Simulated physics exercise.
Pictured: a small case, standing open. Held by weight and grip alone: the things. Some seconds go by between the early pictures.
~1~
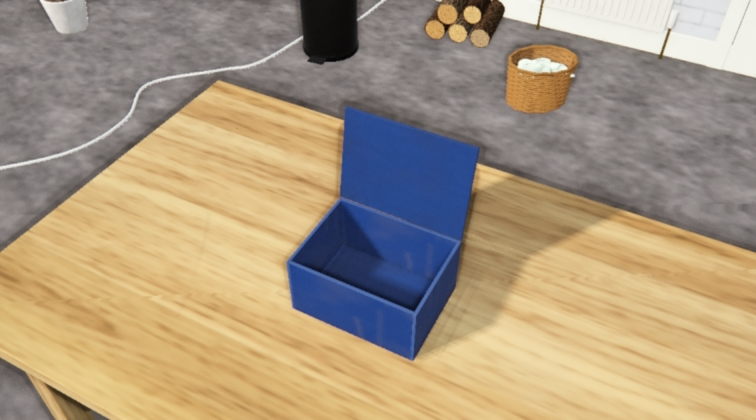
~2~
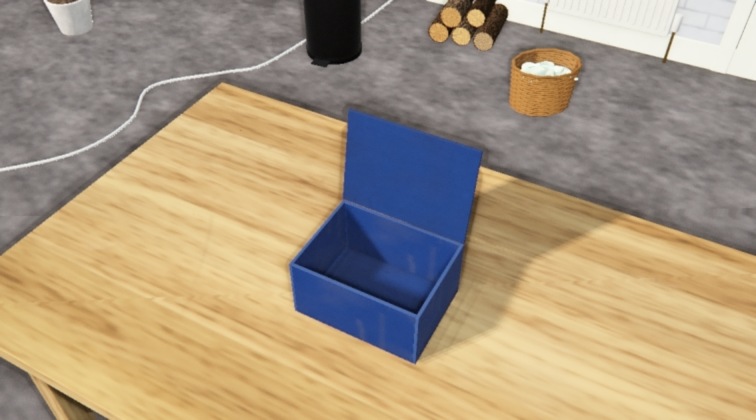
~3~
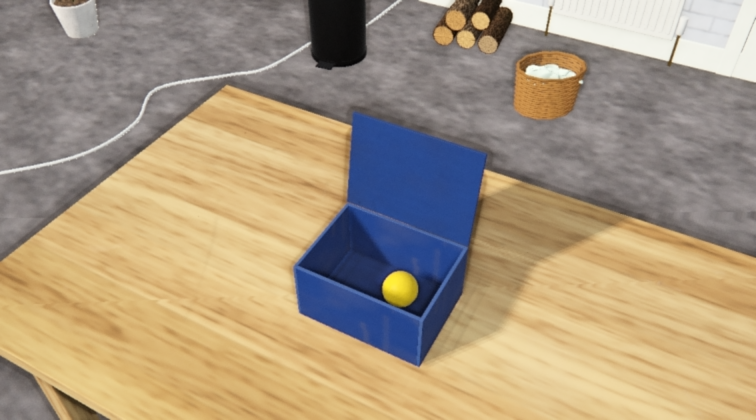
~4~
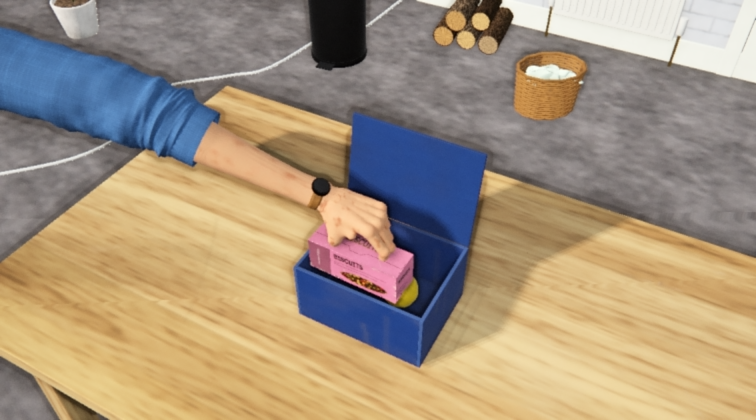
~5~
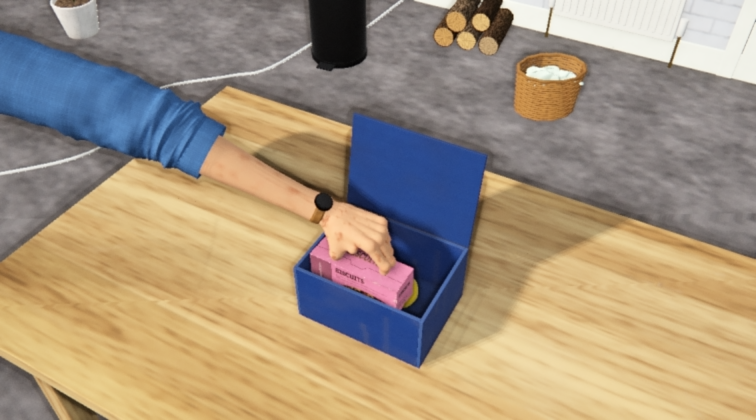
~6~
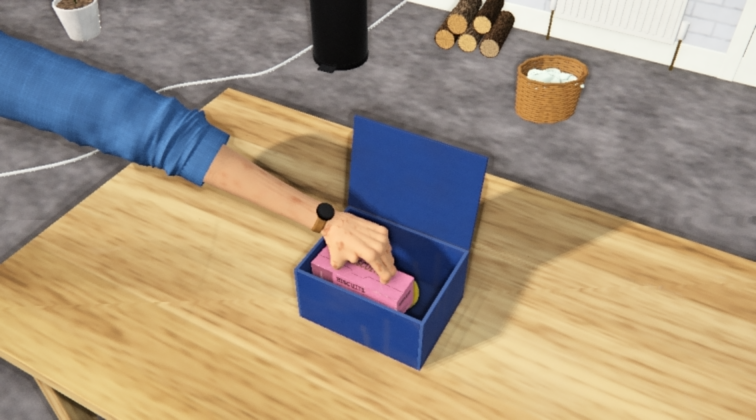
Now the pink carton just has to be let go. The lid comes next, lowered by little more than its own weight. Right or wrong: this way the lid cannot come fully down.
Wrong, the lid comes fully down.
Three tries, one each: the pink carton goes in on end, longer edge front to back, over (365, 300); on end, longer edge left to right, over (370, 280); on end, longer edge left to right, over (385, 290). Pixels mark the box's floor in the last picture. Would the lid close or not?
In order: Lid stays open, lid stays open, lid shuts.
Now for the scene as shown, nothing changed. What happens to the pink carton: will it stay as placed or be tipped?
It stays as it was set.
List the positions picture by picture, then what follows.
In the first frame, the last thing is not in view yet.
In the second frame, the last thing is not in view yet.
In the third frame, the last thing is not in view yet; yellow lemon (400, 289).
The fourth frame shows still above its spot; pink carton (360, 260).
The fifth frame shows still above its spot; pink carton (362, 274).
The sixth frame shows put in, still held; pink carton (362, 283).
Then, 1.10 s on from there, lid starting down; pink carton shifted a little near (363, 307).
Then, 1.60 s on from there, lid 56° above the rim; pink carton shifted a little near (363, 307).
Then, 2.00 s on from there, lid 8° above the rim; pink carton shifted a little near (363, 307).
In the end, lid shut; moved from the start, pink carton; yellow lemon unmoved. At the end, from the last picture's camera, pink carton near (363, 307).
